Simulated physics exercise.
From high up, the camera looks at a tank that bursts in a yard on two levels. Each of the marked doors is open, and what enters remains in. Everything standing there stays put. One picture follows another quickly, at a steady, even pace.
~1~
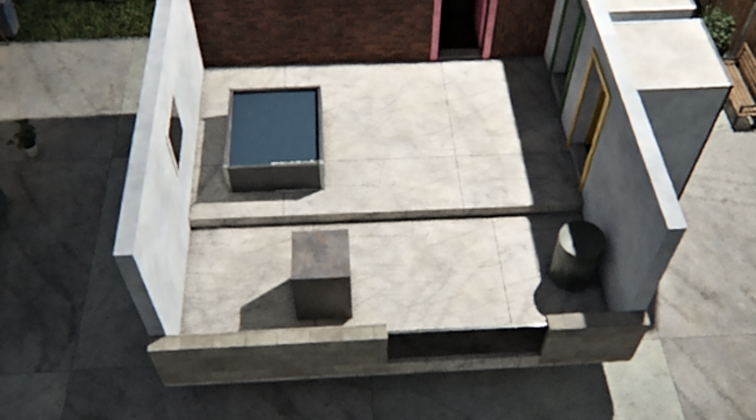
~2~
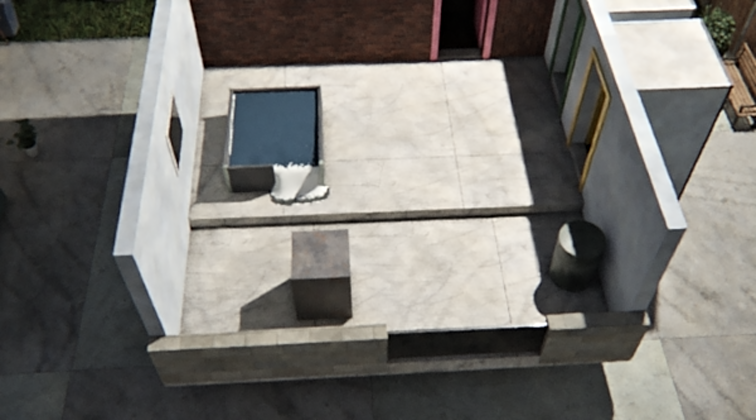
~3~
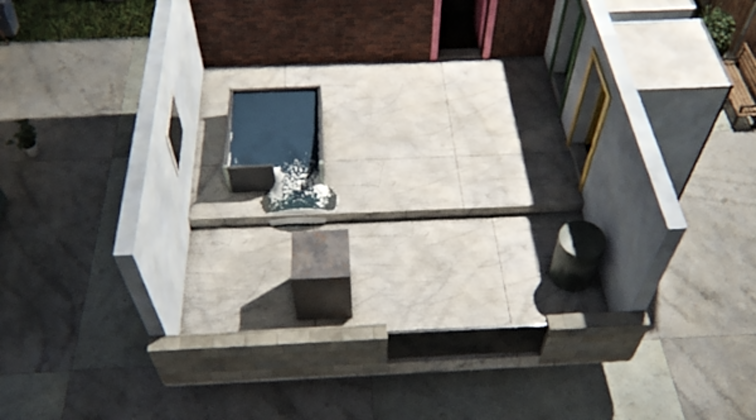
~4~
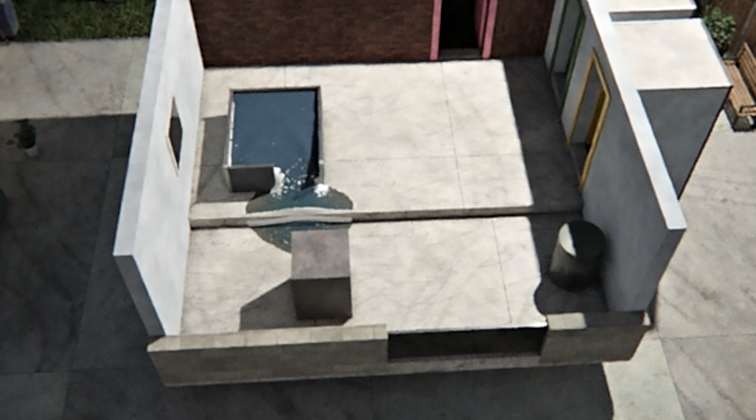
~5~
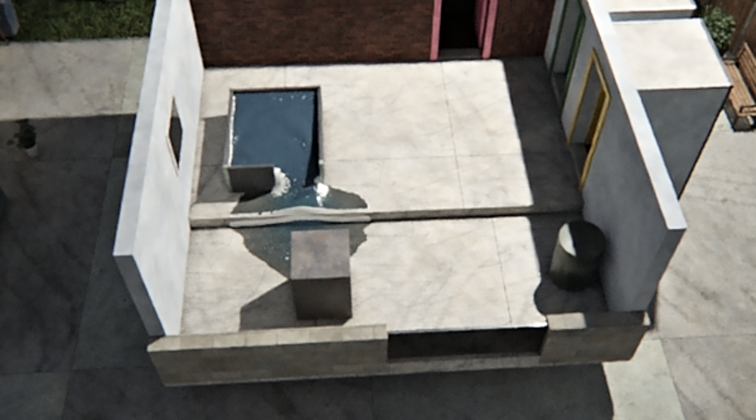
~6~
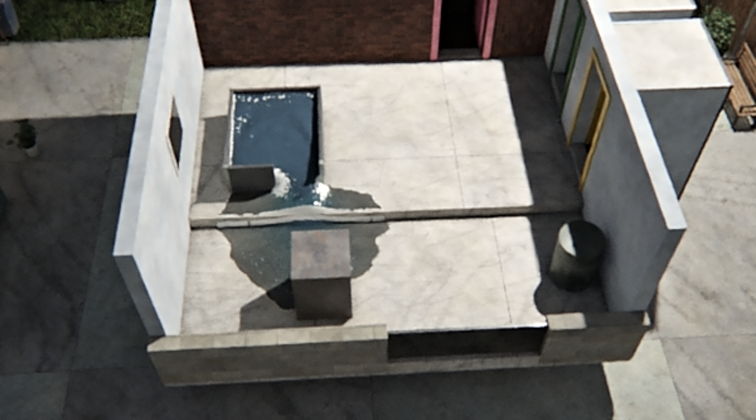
Water bursts from an open tank and spreads over the step around a square block.
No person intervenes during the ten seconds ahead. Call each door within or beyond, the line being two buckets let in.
Yellow door - within; pink door - within; green door - within.
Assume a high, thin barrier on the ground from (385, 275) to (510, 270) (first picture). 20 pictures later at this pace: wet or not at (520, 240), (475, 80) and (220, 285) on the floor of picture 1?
Taking them in order, I'd say soaked, parched and soaked.
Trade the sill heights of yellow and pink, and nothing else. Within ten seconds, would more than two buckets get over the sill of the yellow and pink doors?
After the swap, the yellow door falls short and the pink door falls short.
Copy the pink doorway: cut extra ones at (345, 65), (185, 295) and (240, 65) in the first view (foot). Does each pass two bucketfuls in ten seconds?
Door by door: Stays short, gets past, stays short.
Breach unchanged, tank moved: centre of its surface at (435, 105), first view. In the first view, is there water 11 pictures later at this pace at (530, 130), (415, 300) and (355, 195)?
Spared, soaked, spared.
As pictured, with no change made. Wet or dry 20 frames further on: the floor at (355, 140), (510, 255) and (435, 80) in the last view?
First spot not wet, second inundated, third not wet.
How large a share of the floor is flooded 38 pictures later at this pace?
That works out to some 45 in a hundred.
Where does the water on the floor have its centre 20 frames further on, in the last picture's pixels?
Roughly (324, 235).
A moment on, water covers 20 % of the floor; the yellow door not reached, the pink door not reached, the green door not reached.
Next, water covers 30 % of the floor; the yellow door not reached, the pink door not reached, the green door not reached.
Then, water covers 40 % of the floor; the yellow door not reached, the pink door not reached, the green door not reached.
Later, water covers 45 % of the floor; the yellow door not reached, the pink door not reached, the green door not reached.
In the end, water covers 45 % of the floor; the yellow door not reached, the pink door not reached, the green door not reached.
